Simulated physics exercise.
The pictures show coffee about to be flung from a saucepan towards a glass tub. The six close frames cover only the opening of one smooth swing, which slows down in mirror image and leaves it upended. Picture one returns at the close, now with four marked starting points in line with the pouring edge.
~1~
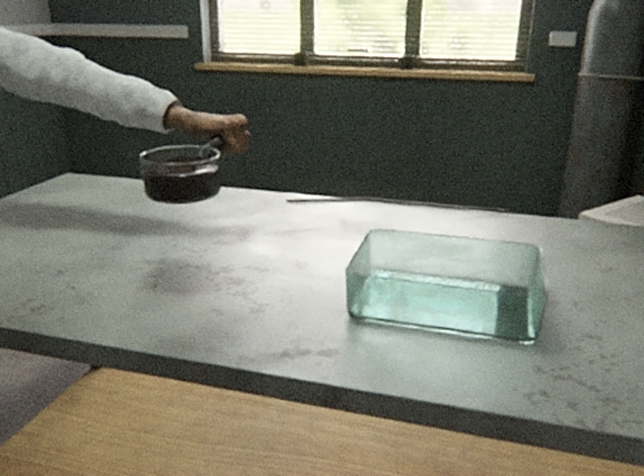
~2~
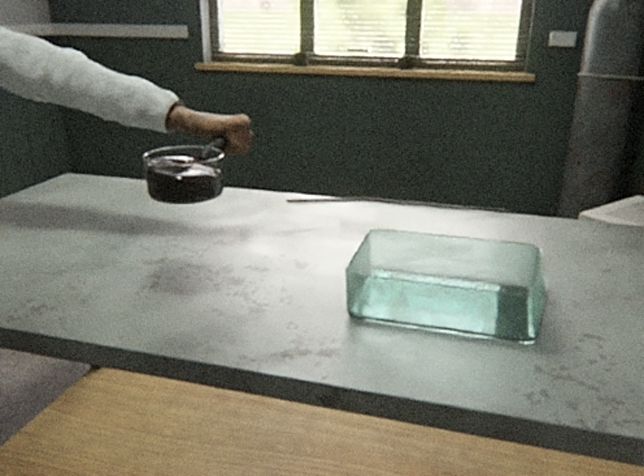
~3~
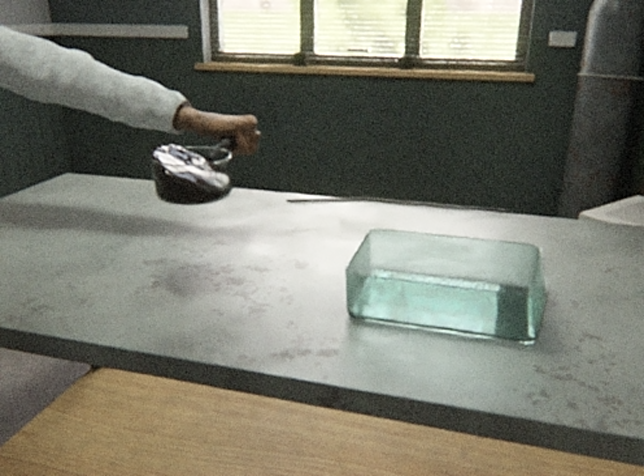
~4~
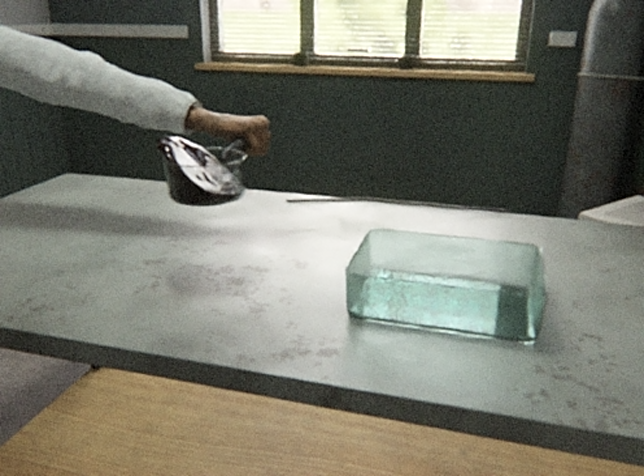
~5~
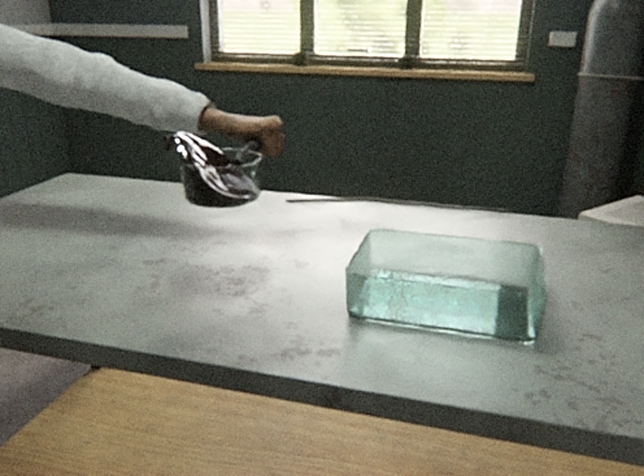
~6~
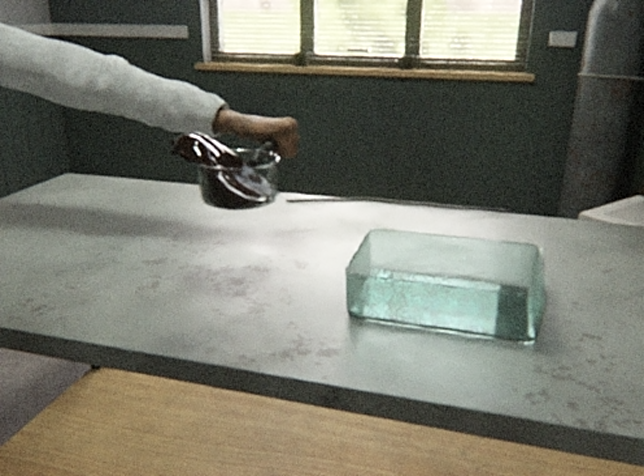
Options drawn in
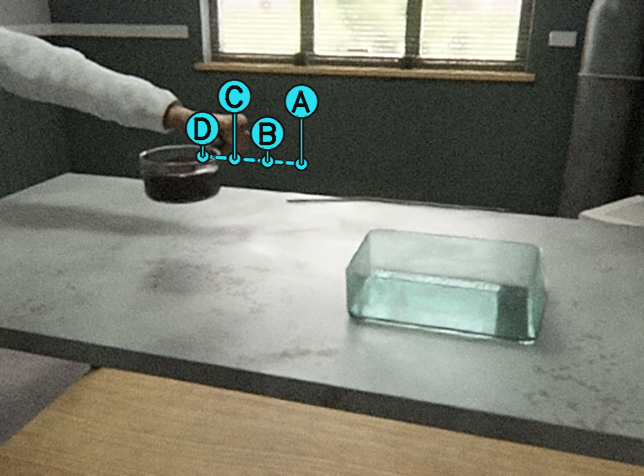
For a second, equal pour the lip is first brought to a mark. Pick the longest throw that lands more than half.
Use place B.
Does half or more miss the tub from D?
Yes, it does.
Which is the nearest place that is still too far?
That would be C.
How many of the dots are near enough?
Two.
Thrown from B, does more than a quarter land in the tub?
Yes.
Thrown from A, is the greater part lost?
No, that is safe.
In cyan, A at (301, 163); B at (267, 161); C at (234, 158); D at (202, 156).
Choosing A, about 75 % lands in the tub, 16 % falls short and 9 % goes beside or beyond.
Choosing B, about 73 % lands in the tub, 19 % falls short and 8 % goes beside or beyond.
Choosing C, about 35 % lands in the tub, 59 % falls short and 6 % goes beside or beyond.
Choosing D, about 15 % lands in the tub, 83 % falls short.
